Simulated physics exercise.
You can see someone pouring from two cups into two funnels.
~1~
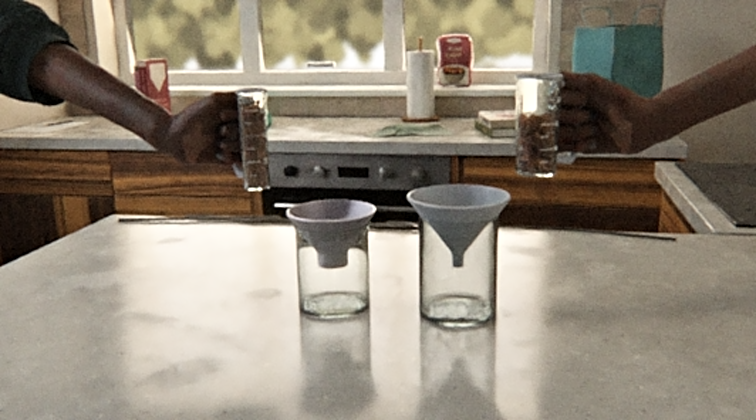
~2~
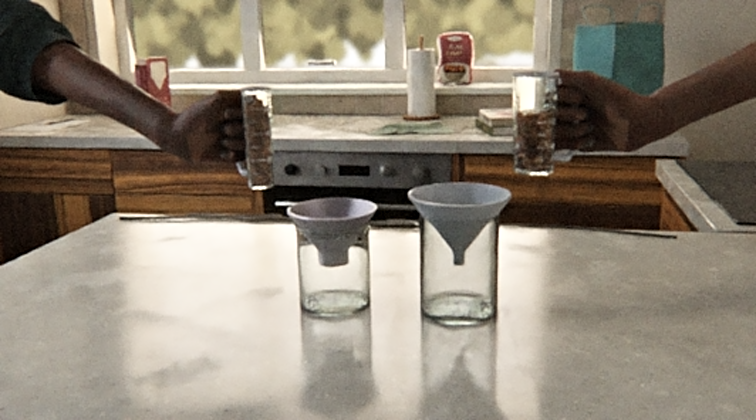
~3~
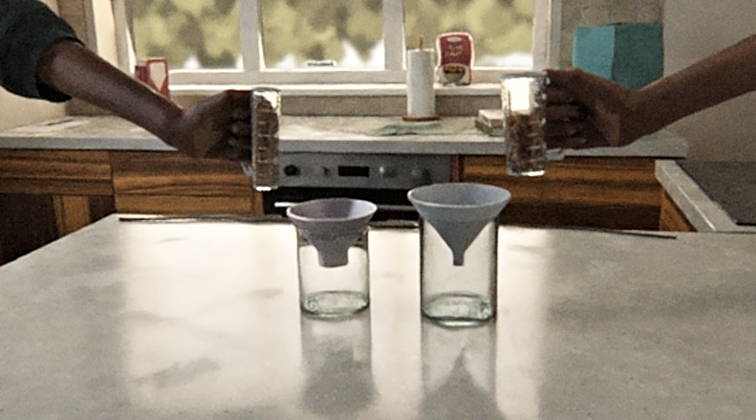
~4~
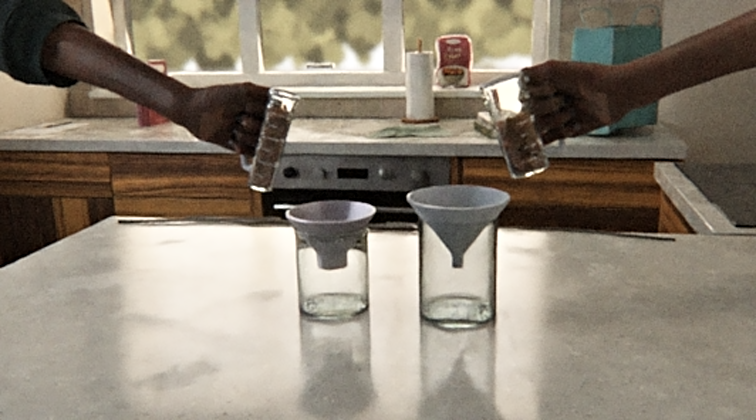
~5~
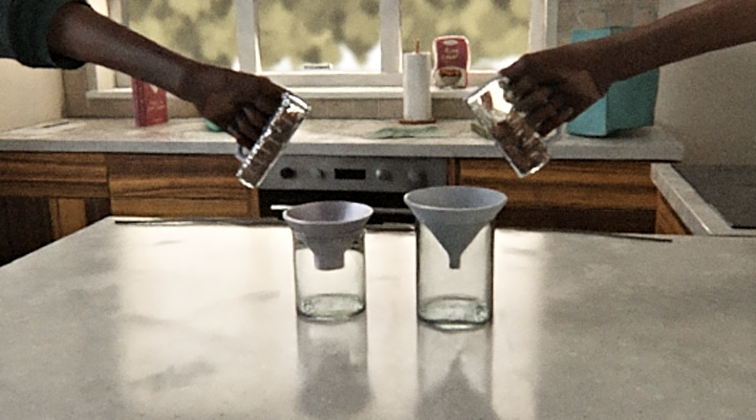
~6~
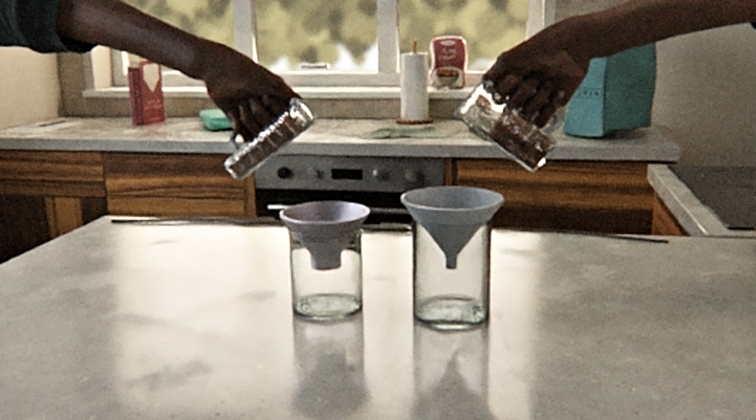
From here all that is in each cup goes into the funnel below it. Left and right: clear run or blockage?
The left funnel flows freely, and the right funnel plugs up.
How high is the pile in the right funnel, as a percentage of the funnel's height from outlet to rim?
80 %, roughly.
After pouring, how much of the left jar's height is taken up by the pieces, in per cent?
I'd reckon around 15 per cent.
Then, 0.24 s later than the last frame, left, every one still in the cup; right, every one still in the cup.
Then, 0.49 s later than the last frame, left, almost all still in the cup, just a few in or over the funnel; right, every one still in the cup.
Then, 0.79 s later than the last frame, left, roughly two thirds still in the cup, roughly a quarter in or over the funnel, about a tenth down in the jar; right, roughly two thirds still in the cup, roughly a third in or over the funnel.
When it is over, left, every one down in the jar; right, every one stuck in the funnel, not one down in the jar.
